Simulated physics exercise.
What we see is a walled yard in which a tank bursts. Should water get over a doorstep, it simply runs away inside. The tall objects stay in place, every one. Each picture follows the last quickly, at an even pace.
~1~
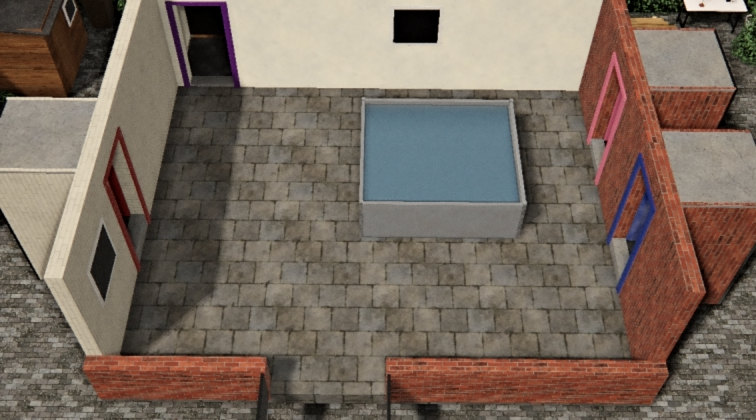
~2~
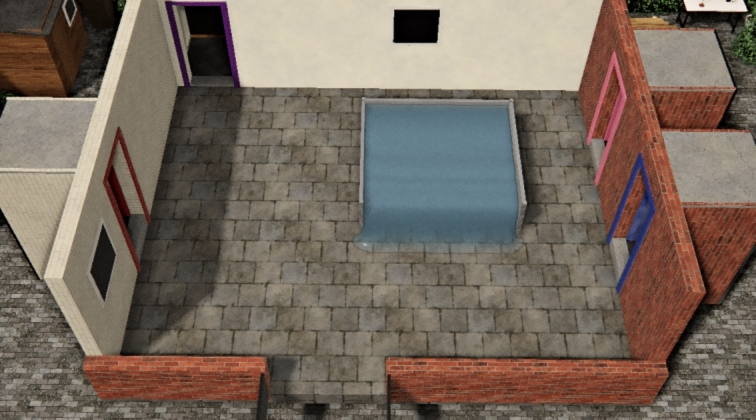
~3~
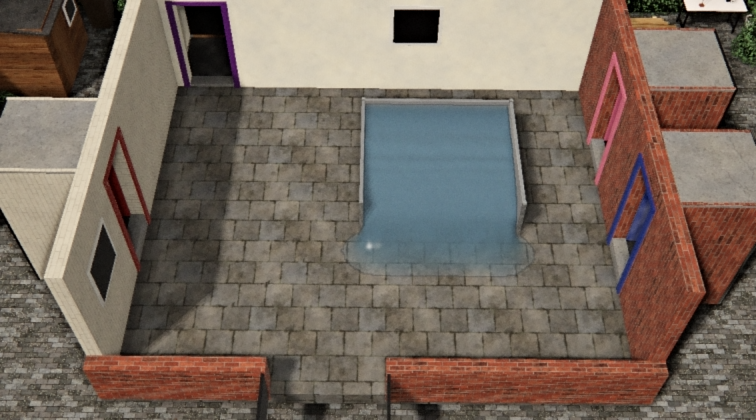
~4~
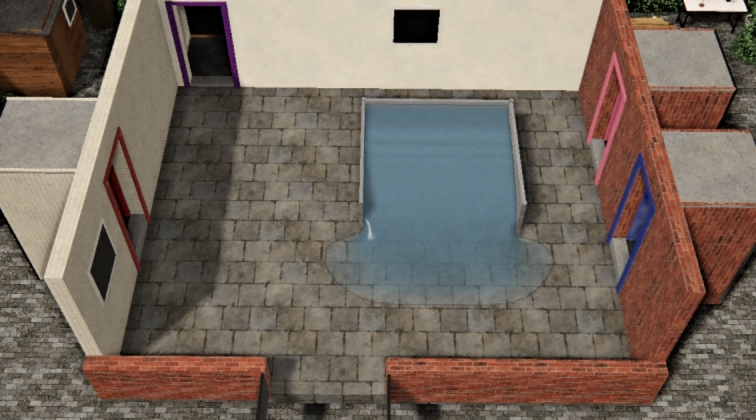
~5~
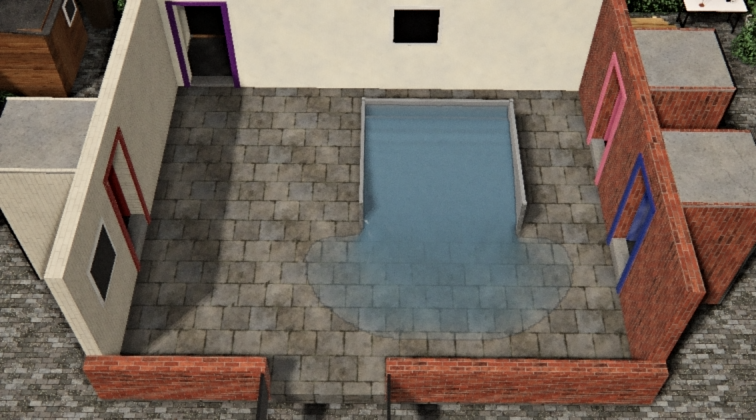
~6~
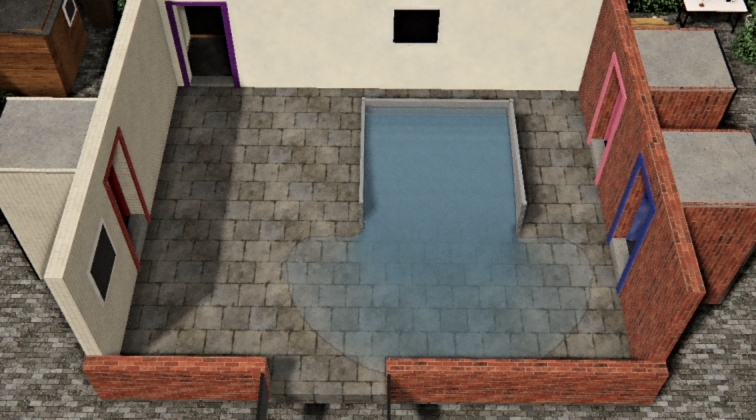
The clip opens on a walled yard seen from above, with still blue water in a rectangular tank on grey paving. The near side of the tank gives way and water pours out, spreading in a thin, rounded sheet to both sides and across the slabs towards the low brick wall at the front.
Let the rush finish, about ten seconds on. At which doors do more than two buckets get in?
As I see it, purple door: Beyond two buckets, red door: Not beyond two buckets, pink door: Not beyond two buckets, blue door: Not beyond two buckets.
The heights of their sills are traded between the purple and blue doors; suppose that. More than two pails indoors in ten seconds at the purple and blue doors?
Result - purple door: Misses the threshold; blue door: Clears the threshold.
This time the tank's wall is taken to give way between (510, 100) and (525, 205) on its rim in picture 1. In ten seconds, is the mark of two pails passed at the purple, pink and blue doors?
The purple door exceeds the limit, the pink door exceeds the limit, the blue door exceeds the limit.
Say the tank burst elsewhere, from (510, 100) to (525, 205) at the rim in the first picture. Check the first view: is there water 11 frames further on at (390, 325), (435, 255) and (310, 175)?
Result, in sequence: Spared by the spill, spared by the spill, spared by the spill.
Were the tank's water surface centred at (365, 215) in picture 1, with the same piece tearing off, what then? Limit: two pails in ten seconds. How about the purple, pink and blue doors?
Door by door - purple misses it, pink misses it, blue misses it.
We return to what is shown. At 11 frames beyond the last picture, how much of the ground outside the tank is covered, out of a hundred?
Around 35 percent.
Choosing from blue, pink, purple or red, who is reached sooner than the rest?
It's the door marked blue.
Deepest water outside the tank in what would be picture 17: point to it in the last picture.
Near (631, 383).
A moment on, water covers 35 % of the floor; the purple door not reached, the red door not reached, the pink door not reached, the blue door wet at the sill, nothing in.
Next, water covers 35 % of the floor; the purple door not reached, the red door not reached, the pink door not reached, the blue door wet at the sill, nothing in.
Then, water covers 50 % of the floor; the purple door not reached, the red door not reached, the pink door wet at the sill, nothing in, the blue door wet at the sill, nothing in.
Later, water covers 85 % of the floor; the purple door wet at the sill, nothing in, the red door wet at the sill, nothing in, the pink door wet at the sill, nothing in, the blue door wet at the sill, nothing in.
In the end, water covers 100 % of the floor; the purple door over two buckets in, the red door wet at the sill, nothing in, the pink door under two buckets in, the blue door wet at the sill, nothing in.
